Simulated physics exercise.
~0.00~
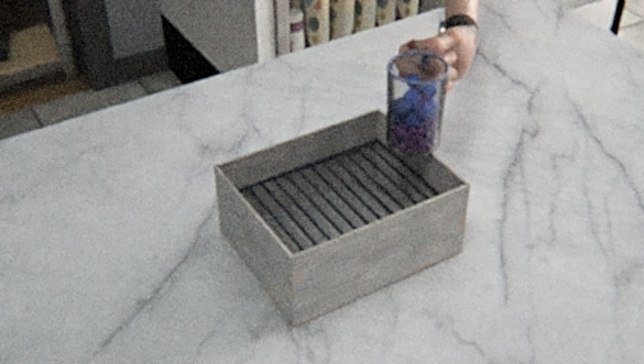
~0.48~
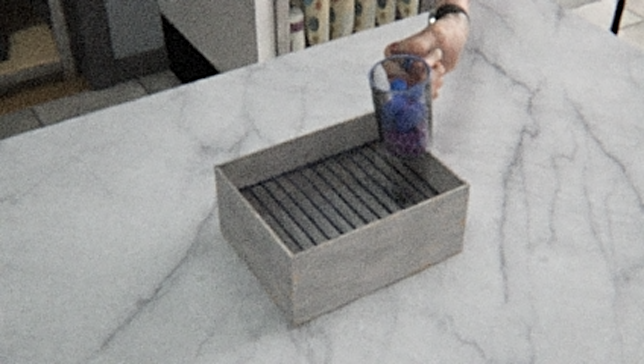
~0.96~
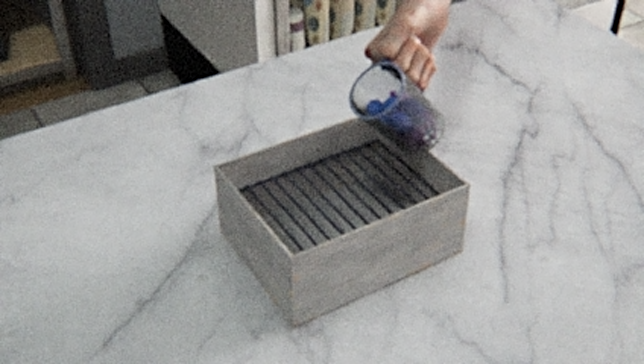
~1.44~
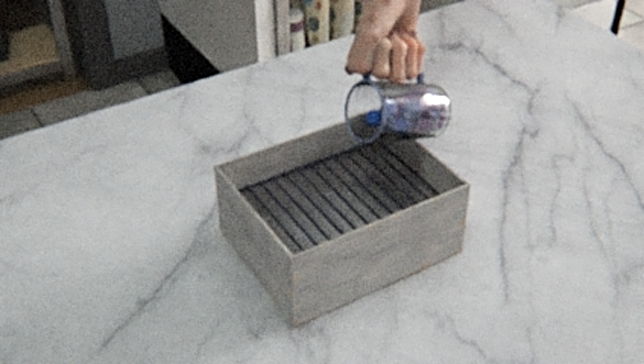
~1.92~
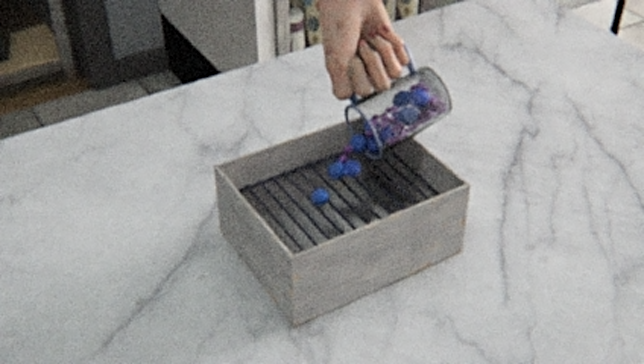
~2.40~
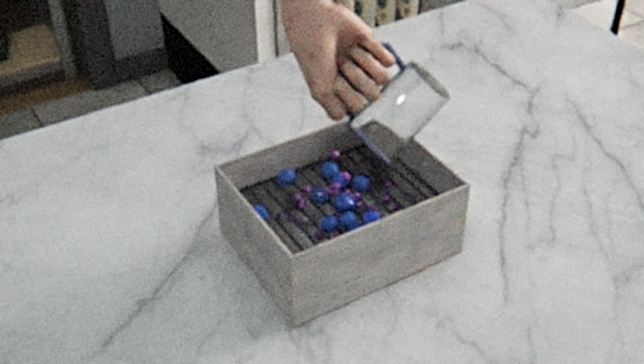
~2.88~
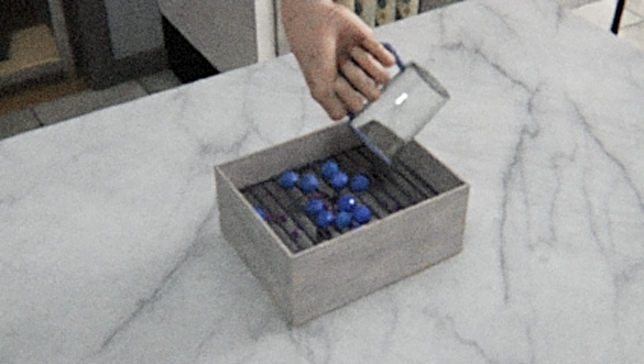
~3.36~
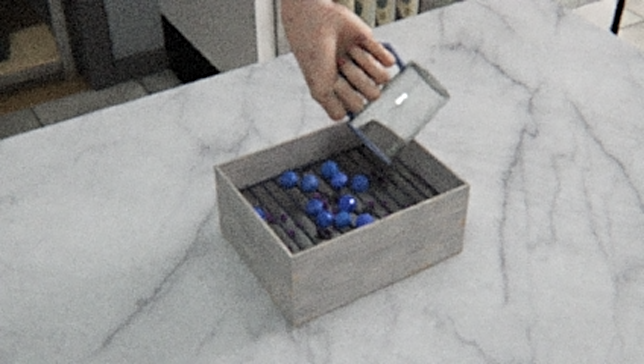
Hand tipping a clear cup of blue and purple pieces over a slatted box, purple dropping through, blue resting on top.
